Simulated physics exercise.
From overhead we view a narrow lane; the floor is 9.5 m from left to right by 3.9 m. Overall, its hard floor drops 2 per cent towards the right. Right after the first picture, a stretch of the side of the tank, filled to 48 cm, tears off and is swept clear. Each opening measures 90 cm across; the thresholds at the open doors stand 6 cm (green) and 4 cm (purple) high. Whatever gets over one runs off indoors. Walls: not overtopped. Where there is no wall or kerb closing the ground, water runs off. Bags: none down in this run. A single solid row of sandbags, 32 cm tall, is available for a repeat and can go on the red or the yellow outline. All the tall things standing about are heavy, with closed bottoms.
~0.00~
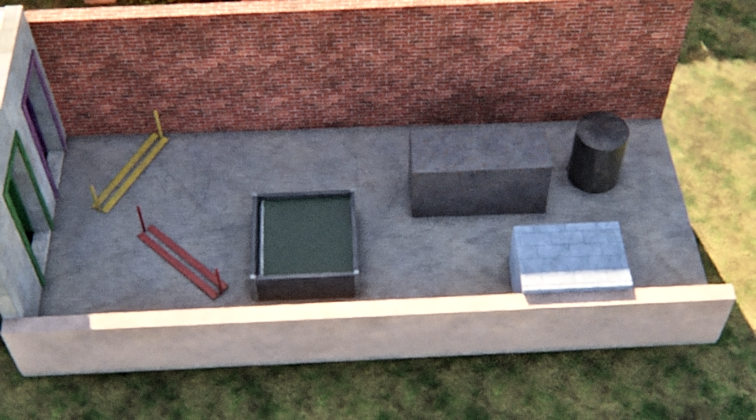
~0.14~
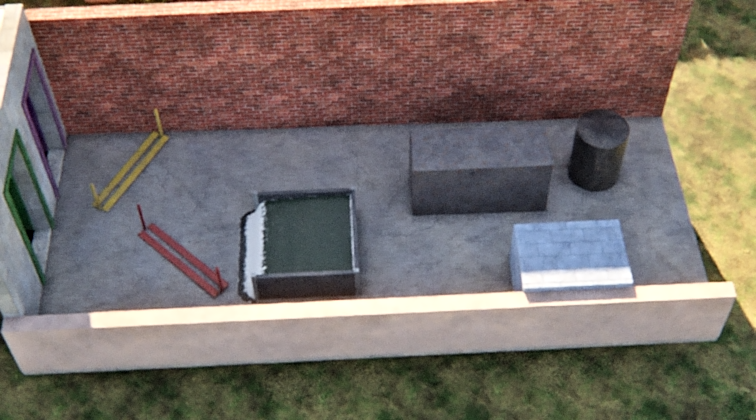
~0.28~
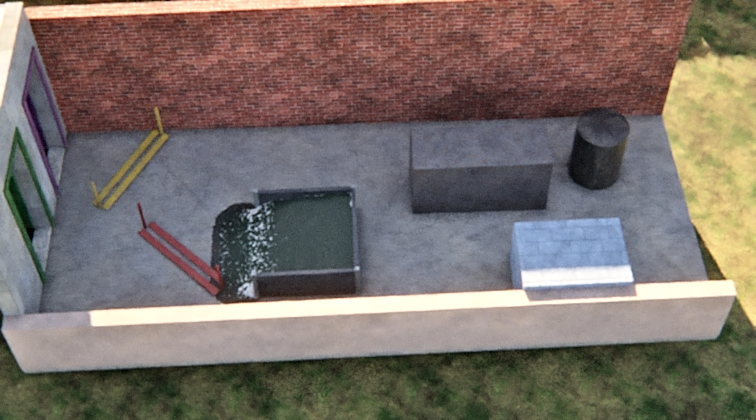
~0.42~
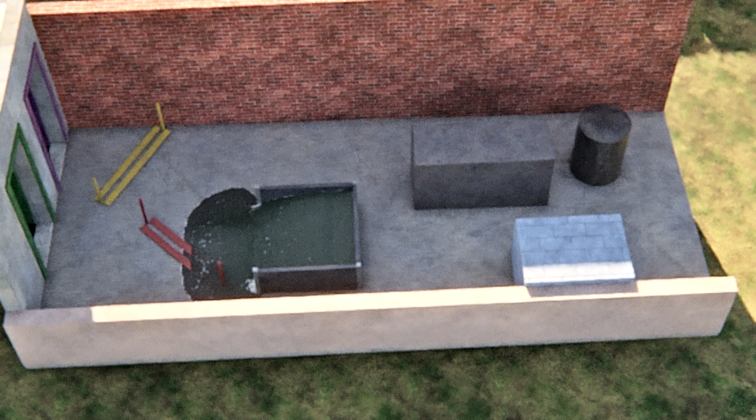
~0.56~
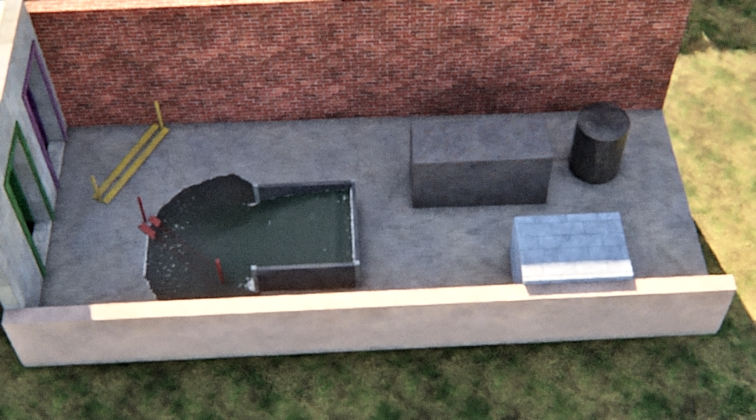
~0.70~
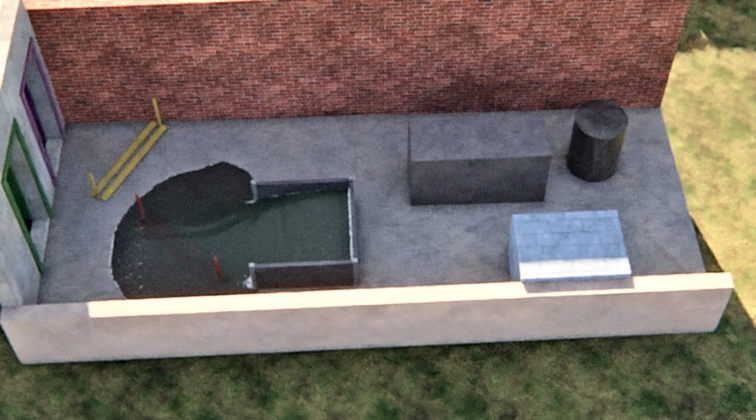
At the start, a square tank of dark green water sits still in a walled yard beside red and yellow low barriers. Its left side breaks away and water pours out, spreading leftward in a widening dark pool that surrounds the red barrier, leaving only its upright posts showing.
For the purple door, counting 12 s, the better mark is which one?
It is the yellow one.
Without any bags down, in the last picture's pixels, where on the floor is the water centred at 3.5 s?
I'd put it at around pixel (158, 235).
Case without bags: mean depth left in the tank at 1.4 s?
Mean depth: About 20 cm.
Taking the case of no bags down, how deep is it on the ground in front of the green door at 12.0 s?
The depth there is around 0.0 cm.
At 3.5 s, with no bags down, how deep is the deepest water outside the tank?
Max depth: Close to 13 cm.
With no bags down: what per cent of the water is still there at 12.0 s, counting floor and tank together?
Close to 78 percent.
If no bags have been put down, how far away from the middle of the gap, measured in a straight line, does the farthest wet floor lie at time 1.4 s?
3.2 m.
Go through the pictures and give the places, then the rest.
The tank at (305, 236) is whole and still, 48 cm deep, in the first picture.
The front is at a hidden place, 0.8 m from the gap at (259, 251); 0.2 m2 of floor is under water; 48 cm left at the back of the tank, in the second picture.
Water pours out at (259, 250) and has run 1.0 m, to (236, 208); typically 8 cm deep outside, 48 cm at the tank's back, in the third picture.
Water pours out at (261, 246) and has run 1.2 m, to (211, 202); typically 6 cm deep outside, 47 cm at the tank's back, in the fourth picture.
Water pours out at (260, 244) and has run 1.6 m, to (156, 226); typically 5 cm deep outside, 41 cm at the tank's back, in the fifth picture.
The front is at (121, 235), 2.1 m from the gap at (258, 242); 4.3 m2 of floor is under water; 41 cm left at the back of the tank, in the sixth picture.
After 1.4 s water covers 30 % of the floor and is deepest (16 cm) near (241, 250) in the run without bags; in at the purple door, 0 L with no bags, 0 L with the row on red, 0 L on yellow.
After 2.2 s water covers 35 % of the floor and is deepest (24 cm) near (48, 318) in the run without bags; in at the purple door, 2 L with no bags, 8 L with the row on red, 0 L on yellow.
After 3.5 s water covers 35 % of the floor and is deepest (13 cm) near (126, 305) in the run without bags; in at the purple door, 22 L with no bags, 58 L with the row on red, 0 L on yellow.
After 7.0 s water covers 55 % of the floor and is deepest (8 cm) near (405, 179) in the run without bags; in at the purple door, 43 L with no bags, 78 L with the row on red, 7 L on yellow.
After 12.0 s water covers 55 % of the floor and is deepest (8 cm) near (504, 313) in the run without bags; in at the purple door, 44 L with no bags, 79 L with the row on red, 12 L on yellow.
